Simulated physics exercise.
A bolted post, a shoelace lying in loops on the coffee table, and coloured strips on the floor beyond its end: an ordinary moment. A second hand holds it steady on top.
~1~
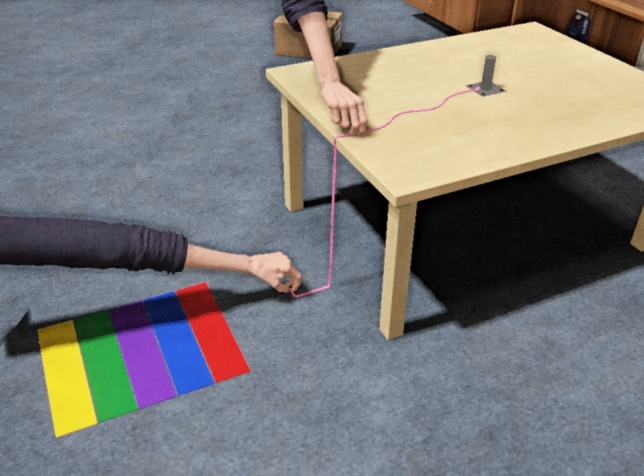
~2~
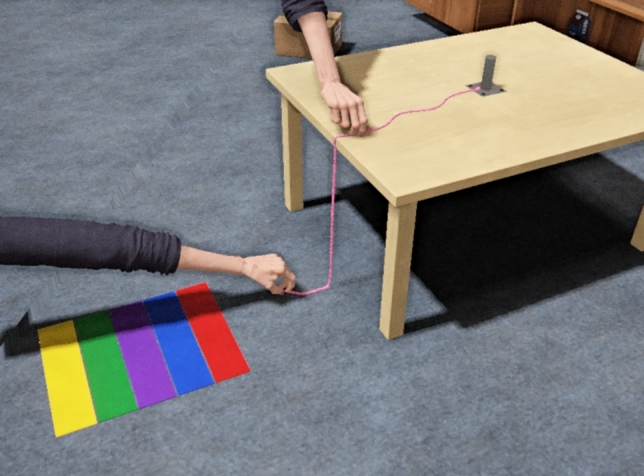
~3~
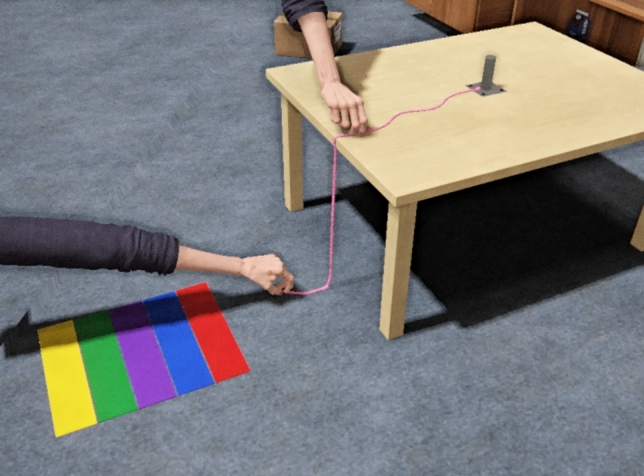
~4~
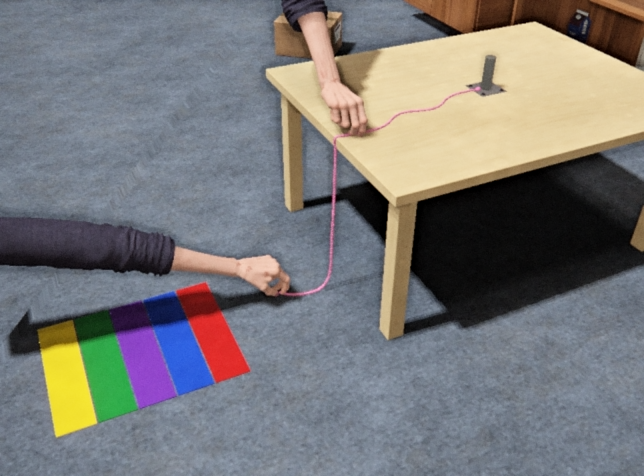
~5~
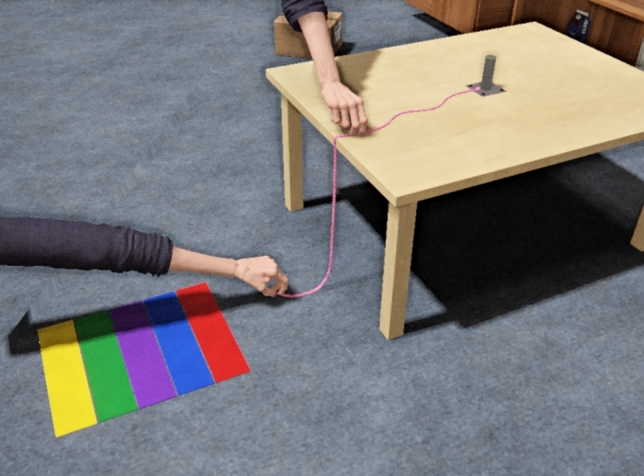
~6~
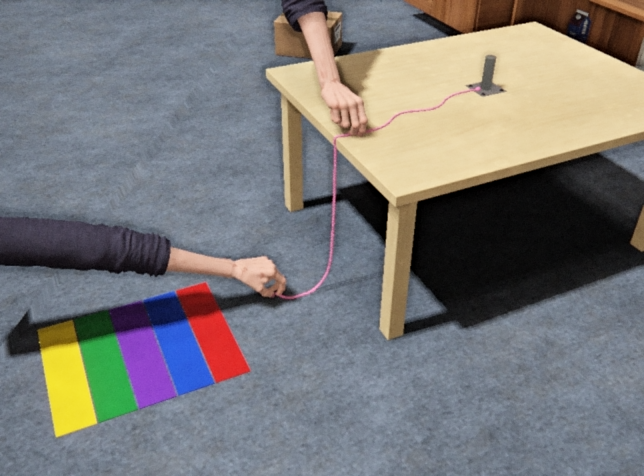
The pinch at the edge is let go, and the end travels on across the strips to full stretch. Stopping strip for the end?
Blue.
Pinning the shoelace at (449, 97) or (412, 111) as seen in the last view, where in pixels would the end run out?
I'd say about (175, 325) for the first and about (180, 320) for the second.
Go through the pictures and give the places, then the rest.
In the first picture, end (291, 289); red (225, 359); blue (189, 370); purple (152, 383); green (113, 396); yellow (72, 409).
In the second picture, end (285, 291); shoelace through (455, 94) (413, 111) (367, 132) (334, 173) (332, 229) (330, 280).
In the third picture, end (283, 291).
In the fourth picture, end (279, 292); shoelace through (455, 94) (413, 111) (367, 132) (335, 173) (332, 229) (327, 280).
In the fifth picture, end (278, 293).
In the sixth picture, end (276, 293); shoelace through (455, 94) (413, 111) (367, 132) (335, 173) (333, 229) (322, 281).
Soon after, end near (236, 305); short of the strips.
After that, end near (198, 317); over red.
At the stop, end near (176, 323); over blue. The blue one.
